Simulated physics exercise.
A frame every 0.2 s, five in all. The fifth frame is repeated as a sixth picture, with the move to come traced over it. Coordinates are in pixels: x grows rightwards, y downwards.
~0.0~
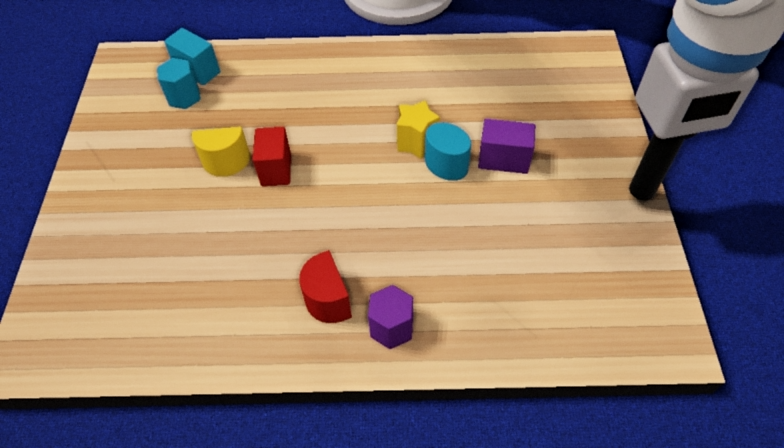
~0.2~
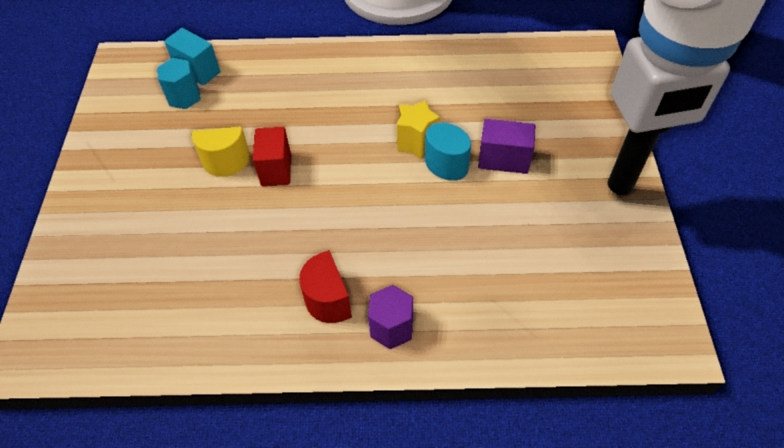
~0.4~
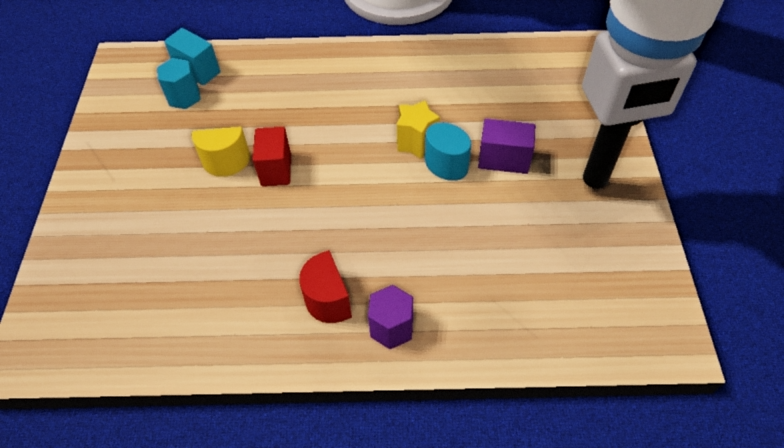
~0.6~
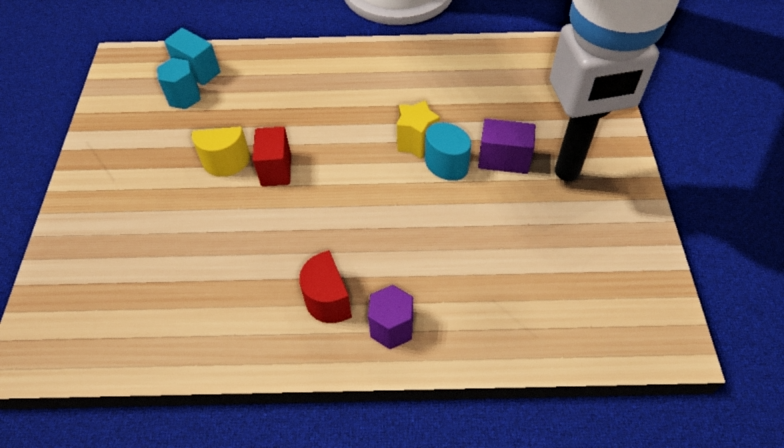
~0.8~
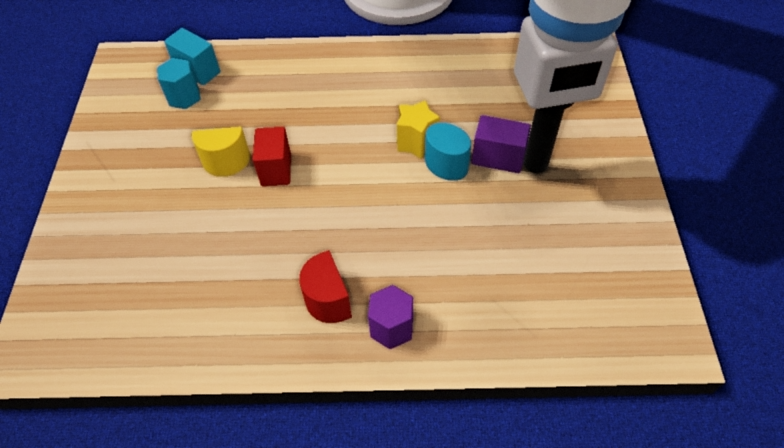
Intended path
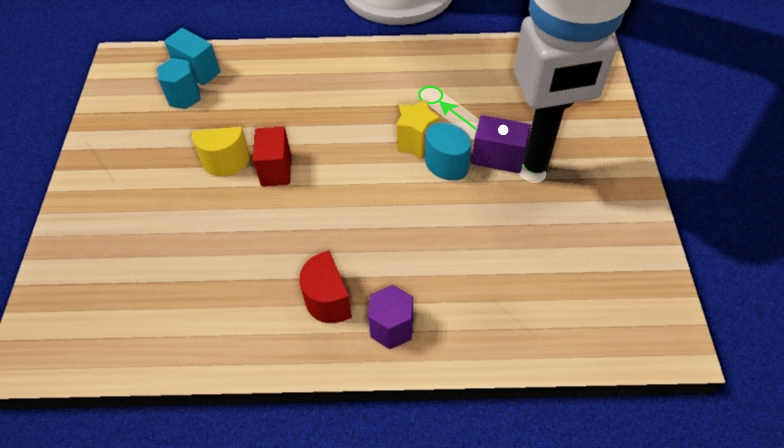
On a wooden board, a robot arm's black bar moves left and nudges a purple block slightly.
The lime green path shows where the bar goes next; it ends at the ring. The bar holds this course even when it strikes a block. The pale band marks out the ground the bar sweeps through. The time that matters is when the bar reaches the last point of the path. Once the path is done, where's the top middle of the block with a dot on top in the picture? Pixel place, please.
Most likely (401, 83).
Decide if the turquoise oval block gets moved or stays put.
It stays.
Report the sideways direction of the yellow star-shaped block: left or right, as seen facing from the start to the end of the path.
Towards the left-hand side.
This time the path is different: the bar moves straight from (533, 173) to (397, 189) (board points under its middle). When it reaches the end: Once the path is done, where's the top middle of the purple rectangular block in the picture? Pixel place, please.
Close to (478, 122).
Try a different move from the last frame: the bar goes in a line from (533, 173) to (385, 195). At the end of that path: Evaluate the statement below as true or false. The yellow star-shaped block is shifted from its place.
The claim holds.
Drawn move, from (533, 173) directly to (431, 95); the dot is on the purple rectangular block.
The first path, step by step. One third of the way, bar (497, 135); yellow star-shaped block (414, 115); purple rectangular block (463, 107).
Two thirds of the way, bar (464, 110); yellow star-shaped block (399, 116), turned 25° anticlockwise; purple rectangular block (426, 90), turned 30° anticlockwise.
At the end, bar (431, 86); yellow star-shaped block (396, 116), turned 40° anticlockwise; turquoise oval block still; purple rectangular block (401, 83), turned 70° anticlockwise.
